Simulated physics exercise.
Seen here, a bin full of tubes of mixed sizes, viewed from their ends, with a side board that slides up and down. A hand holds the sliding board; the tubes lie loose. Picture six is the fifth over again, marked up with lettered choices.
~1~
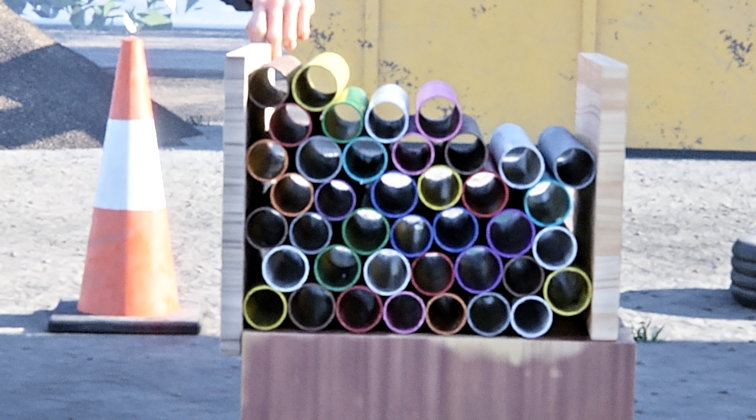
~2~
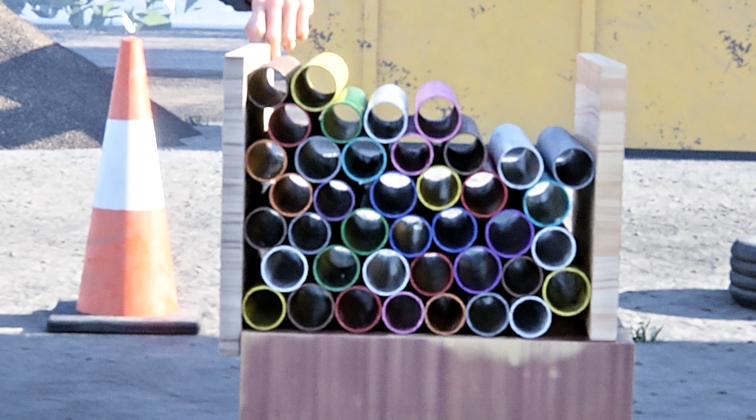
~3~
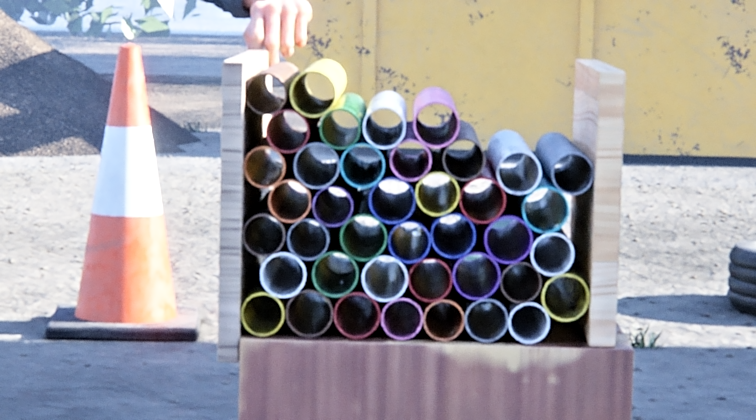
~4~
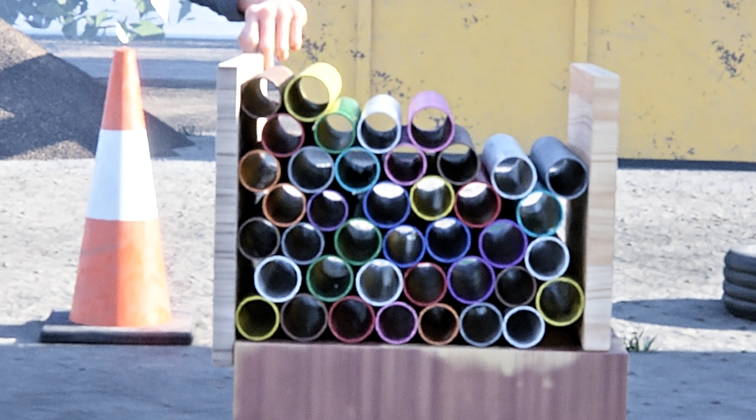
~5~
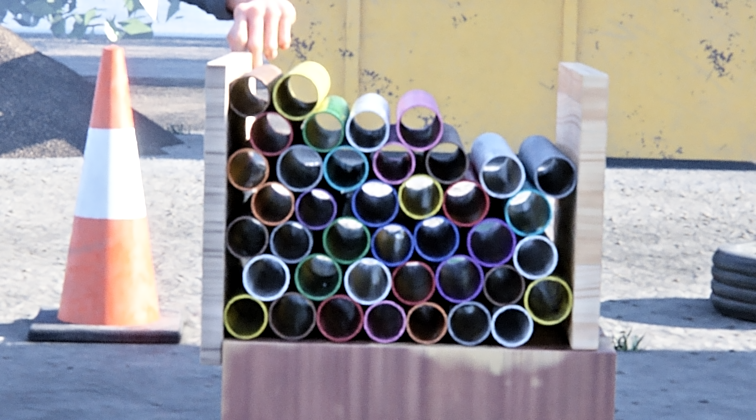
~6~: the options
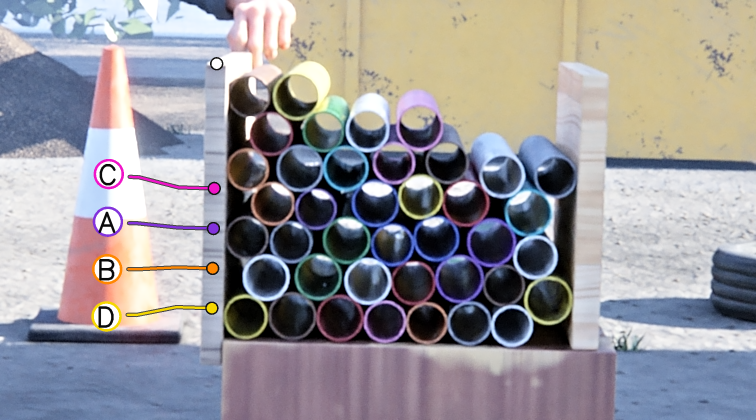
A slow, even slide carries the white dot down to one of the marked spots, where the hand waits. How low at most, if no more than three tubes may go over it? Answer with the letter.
At most to C.
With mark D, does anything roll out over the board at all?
Yes, at D.
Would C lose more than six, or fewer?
At C, fewer than six.
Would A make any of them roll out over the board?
Yes.
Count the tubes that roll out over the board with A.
It comes to four.
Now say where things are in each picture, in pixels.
A pink tube (413, 154); a white tube (387, 121); side board (249, 186), in the first frame.
Side board (248, 187); a yellow tube (264, 307), in the second frame.
A grey tube (486, 320); a white tube (385, 279), in the third frame.
A green tube (358, 242); a blue tube (448, 240), in the fourth frame.
A white tube (535, 257); a pink tube (394, 163); a white tube (368, 130), in the fifth frame.
On the marked copy, A at (213, 228); B at (212, 268); C at (214, 188); D at (211, 308); the white dot at (216, 64).
Taking C. A third of the way, top of the board (227, 126).
Two thirds of the way, top of the board (226, 188).
When it is over, top of the board (226, 188), one out over the board.
As for the rest, A four out over the board; B four out over the board; D more than three out over the board.
